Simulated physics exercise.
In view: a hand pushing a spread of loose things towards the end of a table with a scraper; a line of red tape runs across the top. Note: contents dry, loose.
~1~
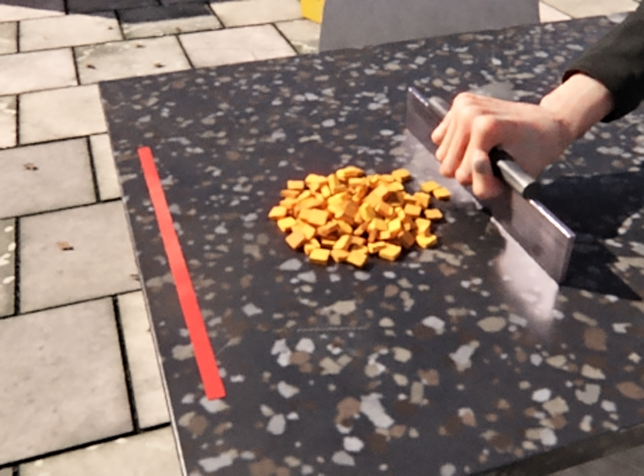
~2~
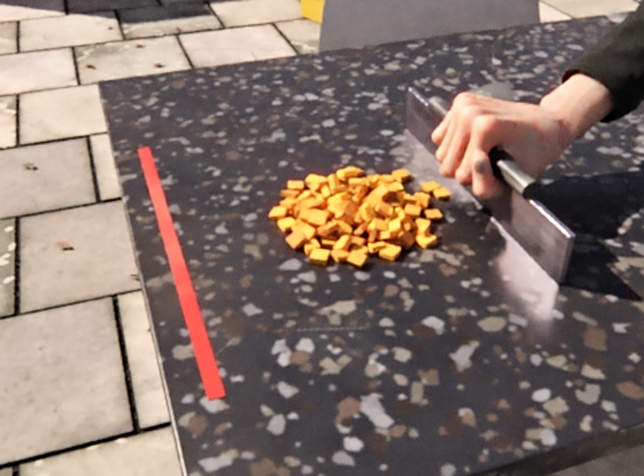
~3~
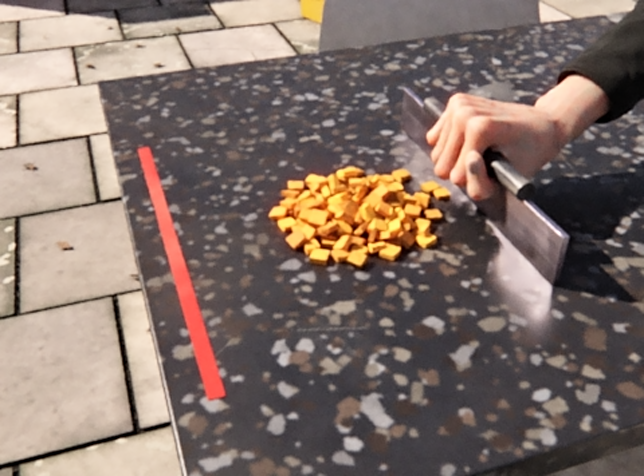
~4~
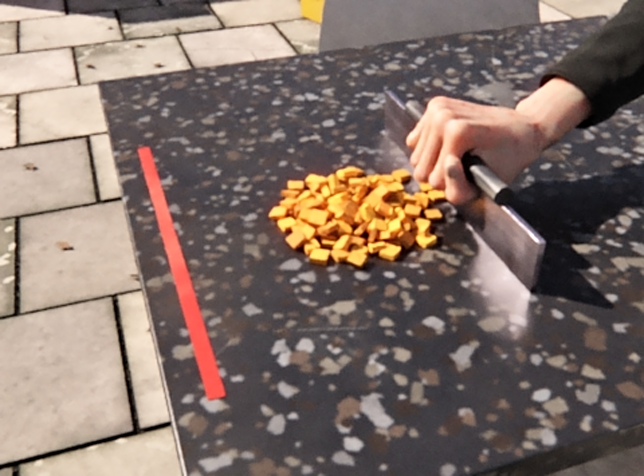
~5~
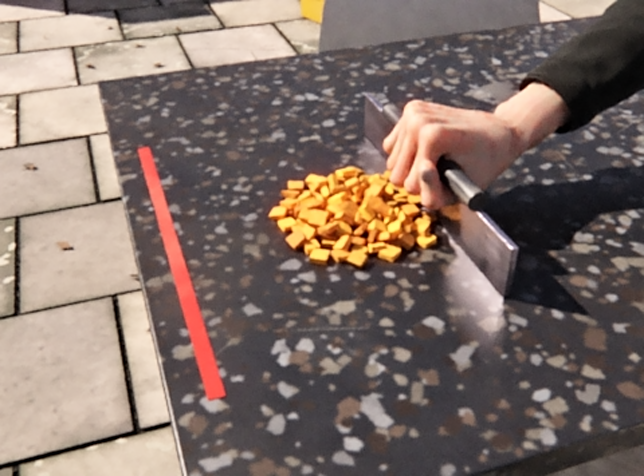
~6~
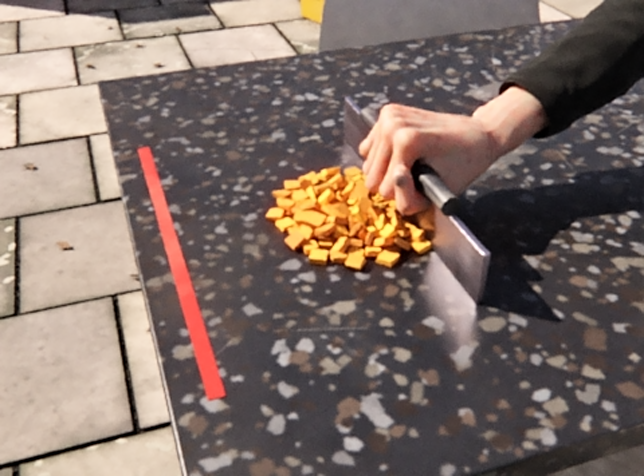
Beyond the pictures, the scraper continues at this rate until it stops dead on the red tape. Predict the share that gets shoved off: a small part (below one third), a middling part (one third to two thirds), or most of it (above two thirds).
It will be most of it, above two thirds.
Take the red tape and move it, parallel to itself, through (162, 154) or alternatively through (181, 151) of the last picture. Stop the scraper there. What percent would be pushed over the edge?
60 % and 30 %.
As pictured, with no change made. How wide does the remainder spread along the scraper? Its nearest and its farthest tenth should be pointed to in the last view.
You'd mark the near end at (171, 314) and the far end at (140, 193).
Soon after the last picture, scraper still moving, near (284, 183); heap all on the table, its front near (177, 228).
A little later, scraper stopped at the red tape; heap about two thirds over the edge.
Later still, scraper stopped at the red tape; heap most over the edge.
At rest, scraper stopped at the red tape; heap most over the edge.
